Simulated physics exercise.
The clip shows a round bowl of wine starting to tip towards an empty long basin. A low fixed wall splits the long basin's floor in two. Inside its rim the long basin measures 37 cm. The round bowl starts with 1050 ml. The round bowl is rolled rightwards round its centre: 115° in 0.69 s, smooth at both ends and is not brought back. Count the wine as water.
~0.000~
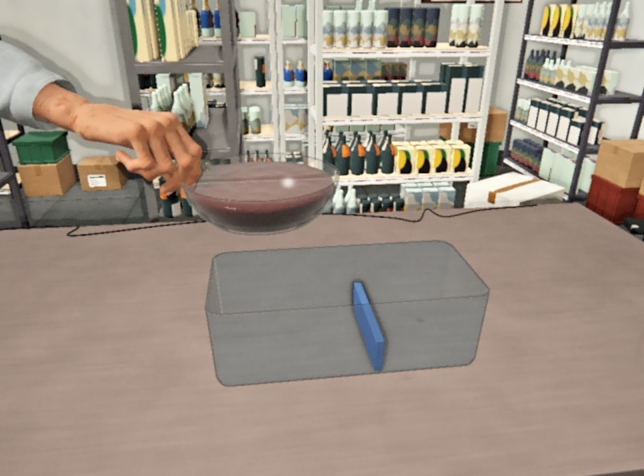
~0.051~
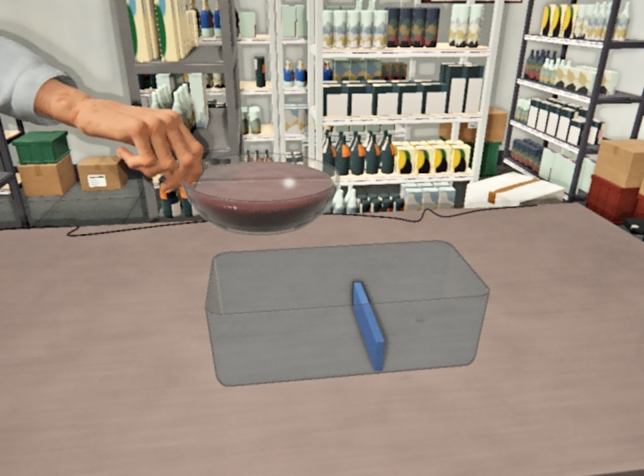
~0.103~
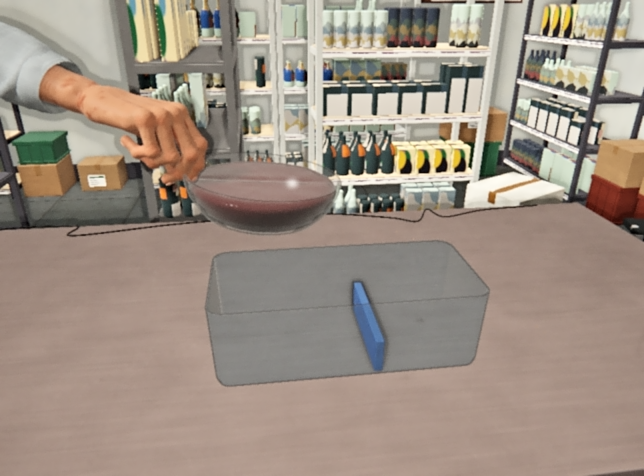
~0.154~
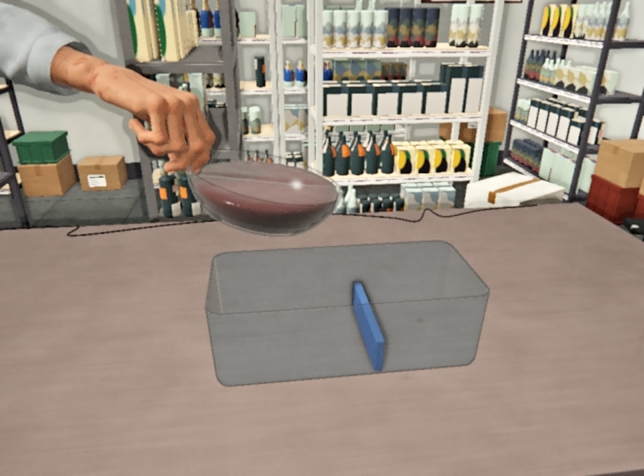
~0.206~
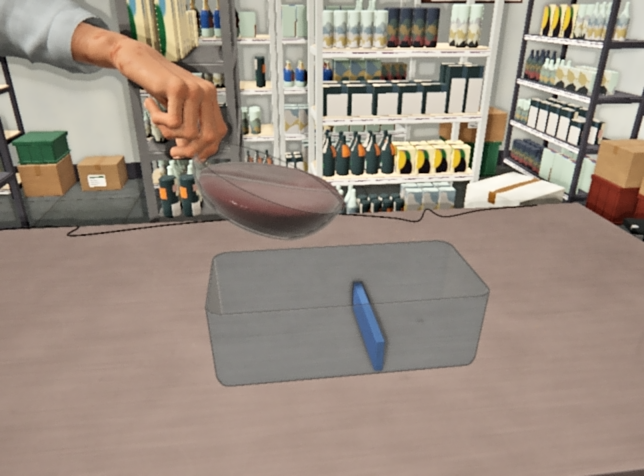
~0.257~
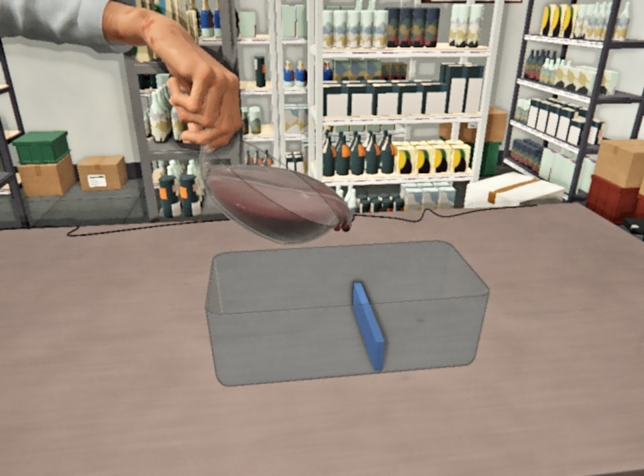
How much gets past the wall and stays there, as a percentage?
The far part has some 38 per cent.
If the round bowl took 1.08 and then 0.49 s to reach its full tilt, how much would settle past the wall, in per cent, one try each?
In turn about 50 and 25 per cent.
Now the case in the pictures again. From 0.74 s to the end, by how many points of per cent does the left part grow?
Near 4 in a hundred.
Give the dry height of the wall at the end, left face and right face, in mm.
Left about 32 mm, right about 32 mm.
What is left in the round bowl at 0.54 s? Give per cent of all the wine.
Some 1 per cent.
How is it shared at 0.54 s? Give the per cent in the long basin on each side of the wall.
Left about 50, right about 42.
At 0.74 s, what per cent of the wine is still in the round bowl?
About 0 per cent.
After 0.54 s the tilt is 102° and 1 per cent is still to pour, 50 is left of the wall and 42 right of it.
After 0.74 s the tilt is 115° and 0 per cent is still to pour, 51 is left of the wall and 30 right of it.
After 0.96 s the tilt is 115° and 0 per cent is still to pour, 54 is left of the wall and 38 right of it.
After 1.19 s the tilt is 115° and 0 per cent is still to pour, 55 is left of the wall and 38 right of it.
In the end 55 per cent lies left of the wall, 38 right of it and 7 outside.
